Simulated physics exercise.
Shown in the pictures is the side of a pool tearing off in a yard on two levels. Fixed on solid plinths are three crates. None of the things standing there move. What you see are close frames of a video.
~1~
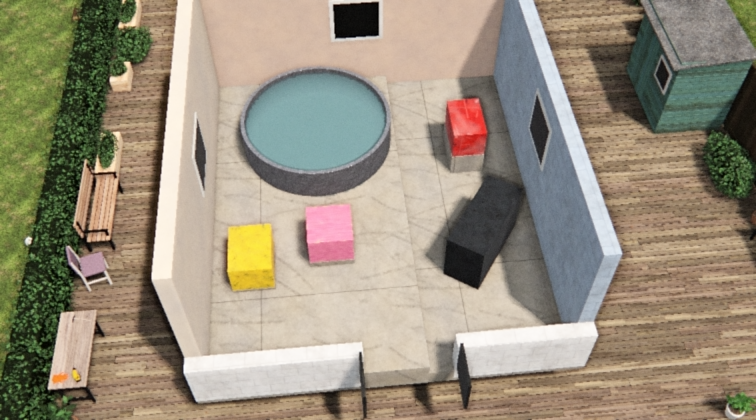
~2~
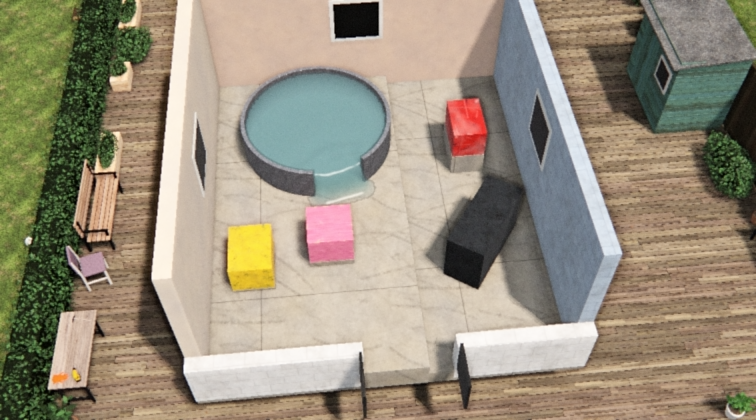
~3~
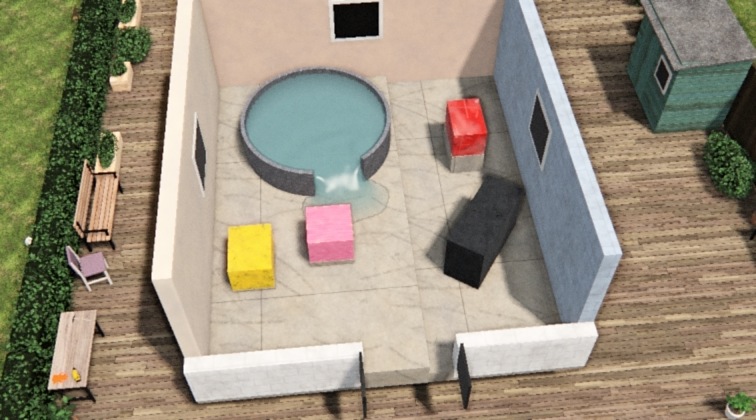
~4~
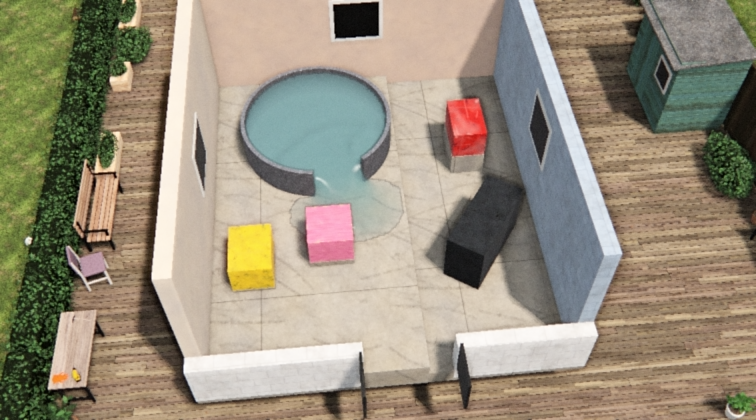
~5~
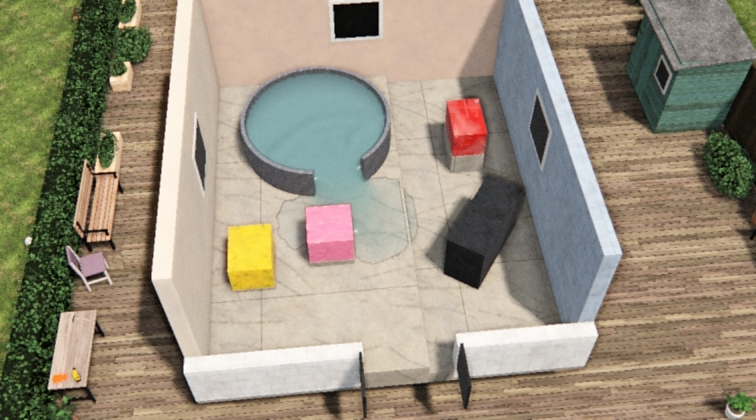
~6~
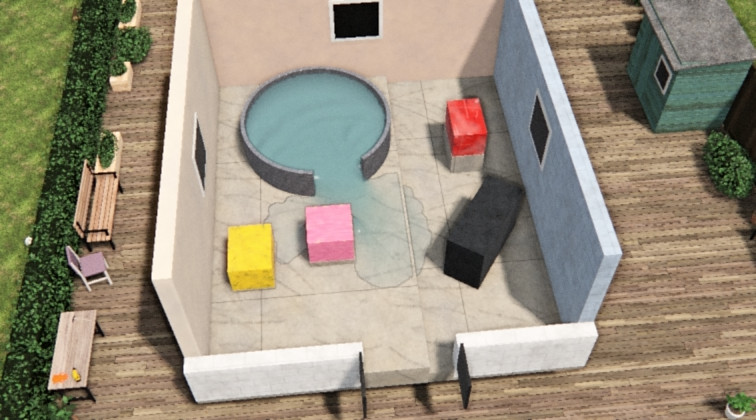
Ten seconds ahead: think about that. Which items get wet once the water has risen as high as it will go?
My prediction: The red crate is saved; the pink crate is not saved; the yellow crate is not saved.
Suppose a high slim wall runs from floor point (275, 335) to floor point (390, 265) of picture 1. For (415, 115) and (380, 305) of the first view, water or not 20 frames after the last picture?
As listed: Clear, not flooded.
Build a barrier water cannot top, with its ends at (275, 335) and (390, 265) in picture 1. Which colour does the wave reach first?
It's the pink crate.
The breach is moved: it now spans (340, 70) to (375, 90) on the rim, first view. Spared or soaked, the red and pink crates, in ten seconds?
Taking them in turn, the red crate is missed and the pink crate is missed.
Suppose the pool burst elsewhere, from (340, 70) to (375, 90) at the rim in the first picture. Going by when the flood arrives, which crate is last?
It's the crate marked pink.
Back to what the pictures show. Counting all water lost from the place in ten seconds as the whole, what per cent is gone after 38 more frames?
By then, close to 65 % of it.
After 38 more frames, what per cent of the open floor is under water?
Near 95 in a hundred.
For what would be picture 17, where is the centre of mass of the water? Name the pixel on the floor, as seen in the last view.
(335, 172).
A moment on, water covers 30 % of the floor; the red crate not reached, the pink crate water round its plinth, the yellow crate water round its plinth.
Next, water covers 45 % of the floor; the red crate not reached, the pink crate water round its plinth, the yellow crate water round its plinth.
Then, water covers 65 % of the floor; the red crate water round its plinth, the pink crate water round its plinth, the yellow crate water round its plinth.
Later, water covers 95 % of the floor; the red crate water round its plinth, the pink crate water round its plinth, the yellow crate water round its plinth.
In the end, water covers 95 % of the floor; the red crate stayed above the water, the pink crate was topped, the yellow crate was topped.
